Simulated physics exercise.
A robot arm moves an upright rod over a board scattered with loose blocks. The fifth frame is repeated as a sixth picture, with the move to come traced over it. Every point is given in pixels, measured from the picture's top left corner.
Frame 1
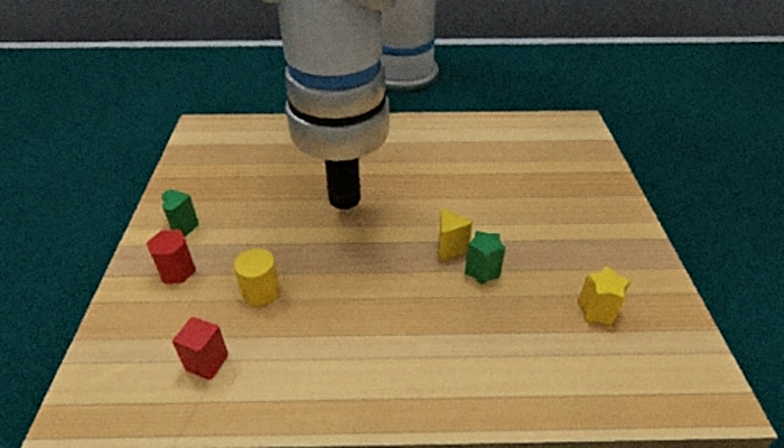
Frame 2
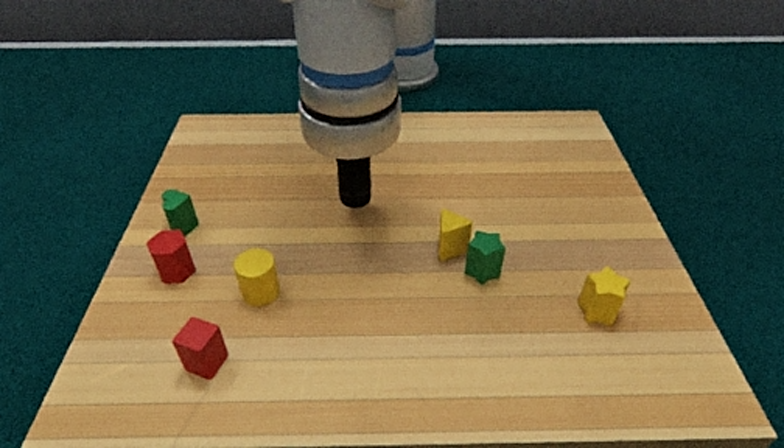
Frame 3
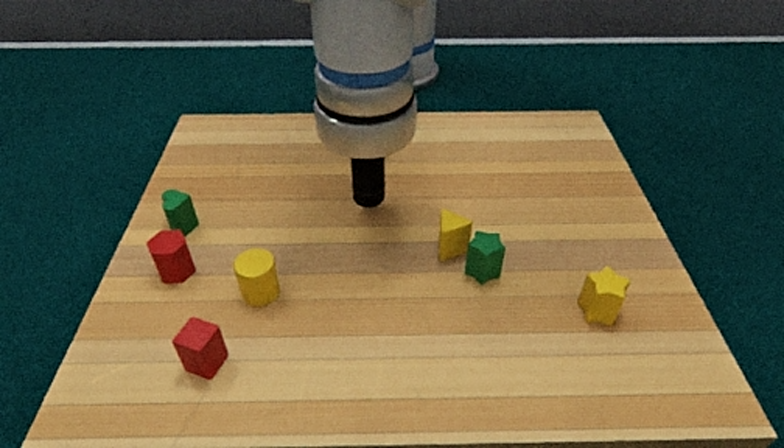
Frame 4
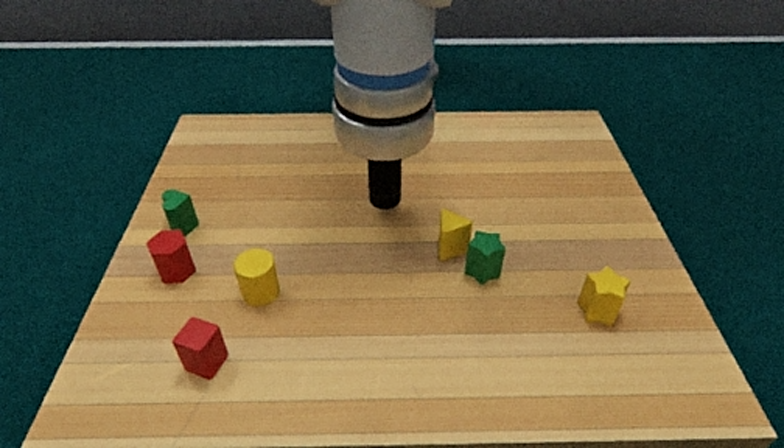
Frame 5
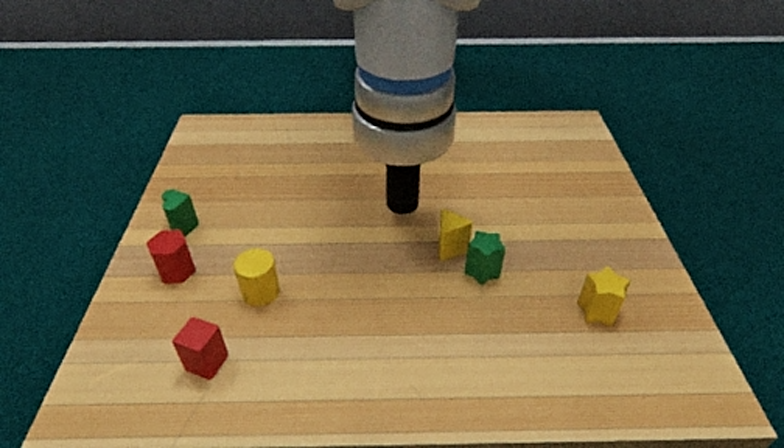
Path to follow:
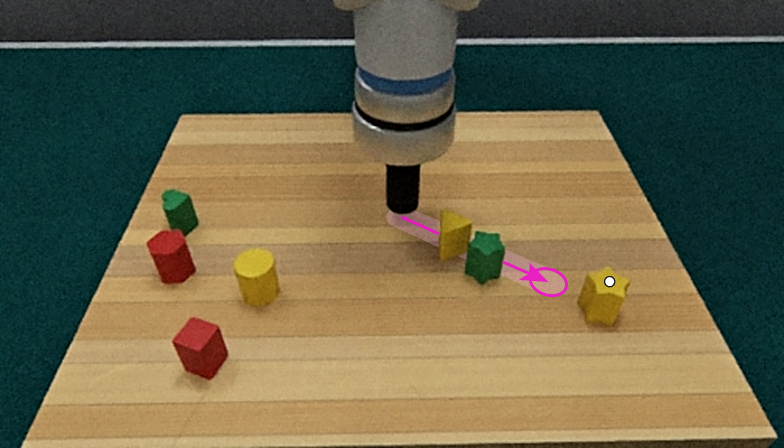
Above a wooden board of scattered coloured blocks, a robot arm moves its black rod right.
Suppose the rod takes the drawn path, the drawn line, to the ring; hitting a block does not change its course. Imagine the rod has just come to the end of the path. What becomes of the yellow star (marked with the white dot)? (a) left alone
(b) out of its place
The correct letter is a.
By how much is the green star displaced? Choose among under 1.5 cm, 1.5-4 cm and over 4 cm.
Upwards of 4 cm.
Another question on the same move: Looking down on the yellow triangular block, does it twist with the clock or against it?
Prediction: Clockwise.
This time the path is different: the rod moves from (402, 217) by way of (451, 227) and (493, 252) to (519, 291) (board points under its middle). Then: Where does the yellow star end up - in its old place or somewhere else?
Still in place.
The drawn path runs from (402, 217) directly to (548, 282); the dot is on the yellow star.
On the path given first. One third of the way, rod (449, 225); yellow triangular block (470, 231), turned 15° clockwise; green star (496, 250).
Two thirds of the way, rod (499, 246); yellow triangular block (514, 254), turned 45° clockwise; green star (513, 276), turned 80° clockwise.
At the end, rod (552, 269); yellow triangular block (546, 273), turned 125° clockwise; green star (513, 283), turned 120° clockwise; yellow star not moved.
